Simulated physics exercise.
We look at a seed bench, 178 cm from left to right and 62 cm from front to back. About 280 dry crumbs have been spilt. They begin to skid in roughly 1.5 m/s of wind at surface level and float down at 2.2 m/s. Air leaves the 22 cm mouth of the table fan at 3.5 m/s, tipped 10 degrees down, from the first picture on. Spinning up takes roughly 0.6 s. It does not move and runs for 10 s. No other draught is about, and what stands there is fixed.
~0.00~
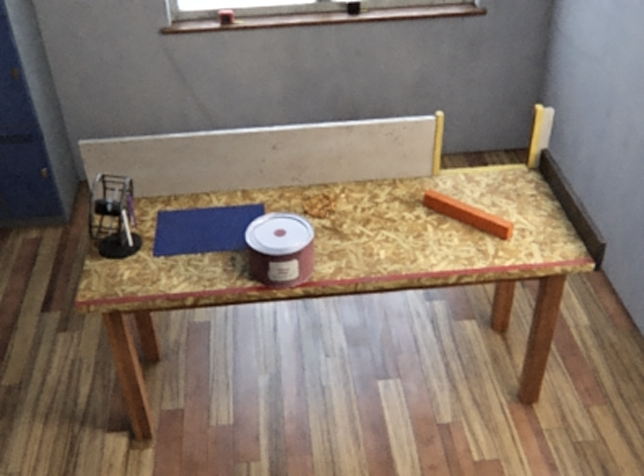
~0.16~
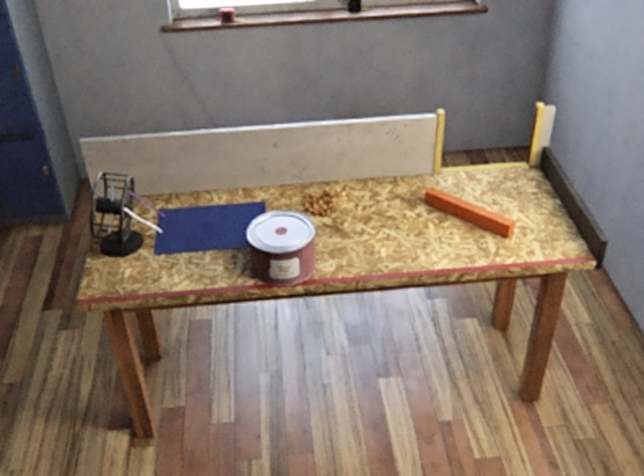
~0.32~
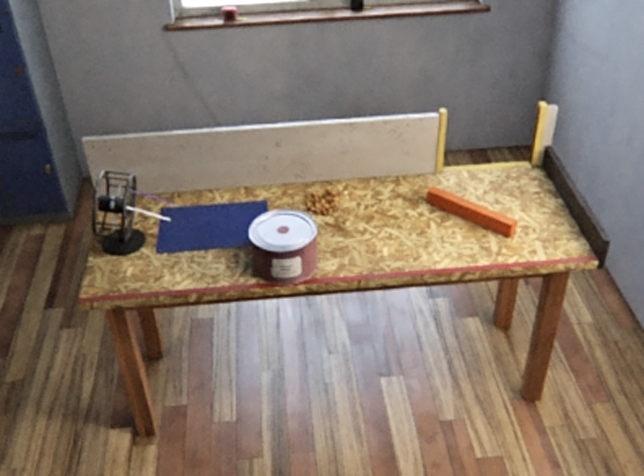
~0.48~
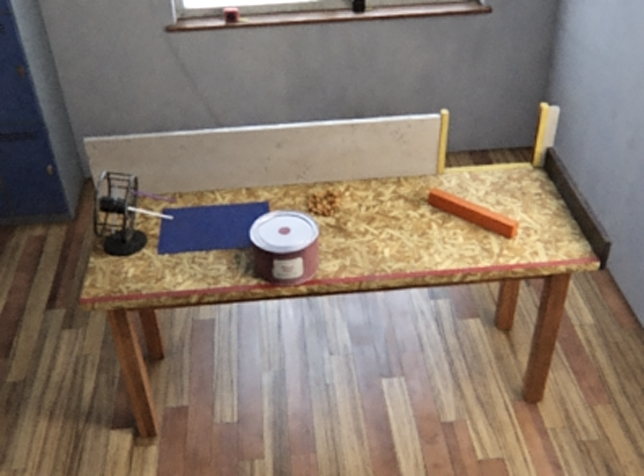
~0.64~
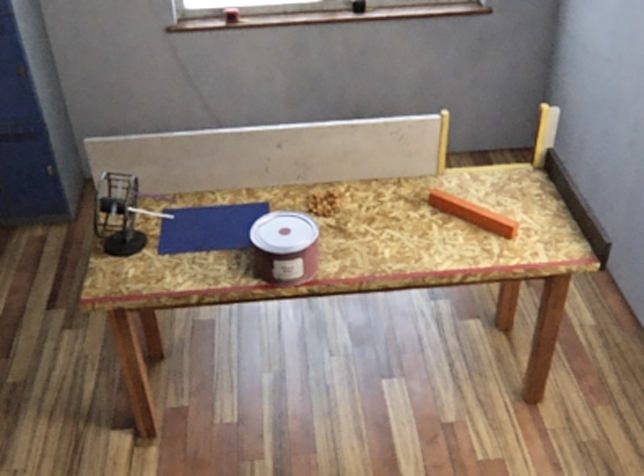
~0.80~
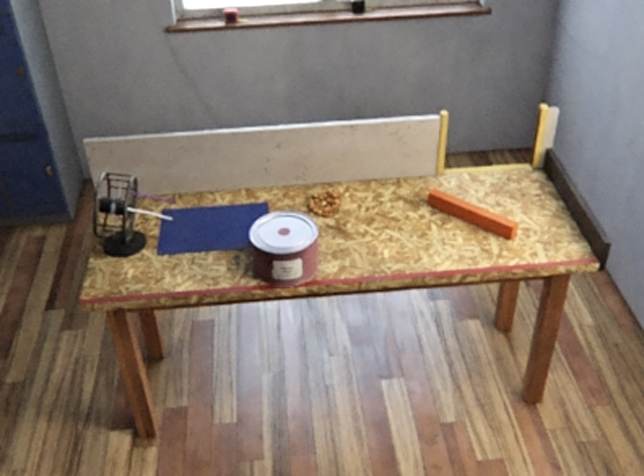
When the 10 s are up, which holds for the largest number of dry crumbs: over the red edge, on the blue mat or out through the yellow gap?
It is yellow that takes the most.
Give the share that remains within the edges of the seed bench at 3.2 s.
About 30 %.
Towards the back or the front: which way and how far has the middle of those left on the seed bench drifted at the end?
Towards the back, some 15 cm.
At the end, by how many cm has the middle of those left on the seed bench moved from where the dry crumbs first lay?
Roughly 90 cm.
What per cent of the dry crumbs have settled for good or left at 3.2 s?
About 70 %.
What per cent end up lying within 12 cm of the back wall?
About 25 %.
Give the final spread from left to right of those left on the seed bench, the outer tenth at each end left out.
Roughly 0 cm.
After 2.0 s, 0 % are over the red edge, 61 % out through the yellow gap and 0 % on the blue mat; the middle of those still in play is near (525, 165); 59 % have settled or left.
After 3.2 s, 0 % are over the red edge, 64 % out through the yellow gap and 0 % on the blue mat; the middle of those still in play is near (542, 165); 71 % have settled or left.
After 5.5 s, 0 % are over the red edge, 66 % out through the yellow gap and 0 % on the blue mat; the middle of those still in play is near (544, 169); 75 % have settled or left.
After 10.0 s, at the end, 1 % are over the red edge, 67 % out through the yellow gap and 0 % on the blue mat; the middle of those still in play is near (544, 169).
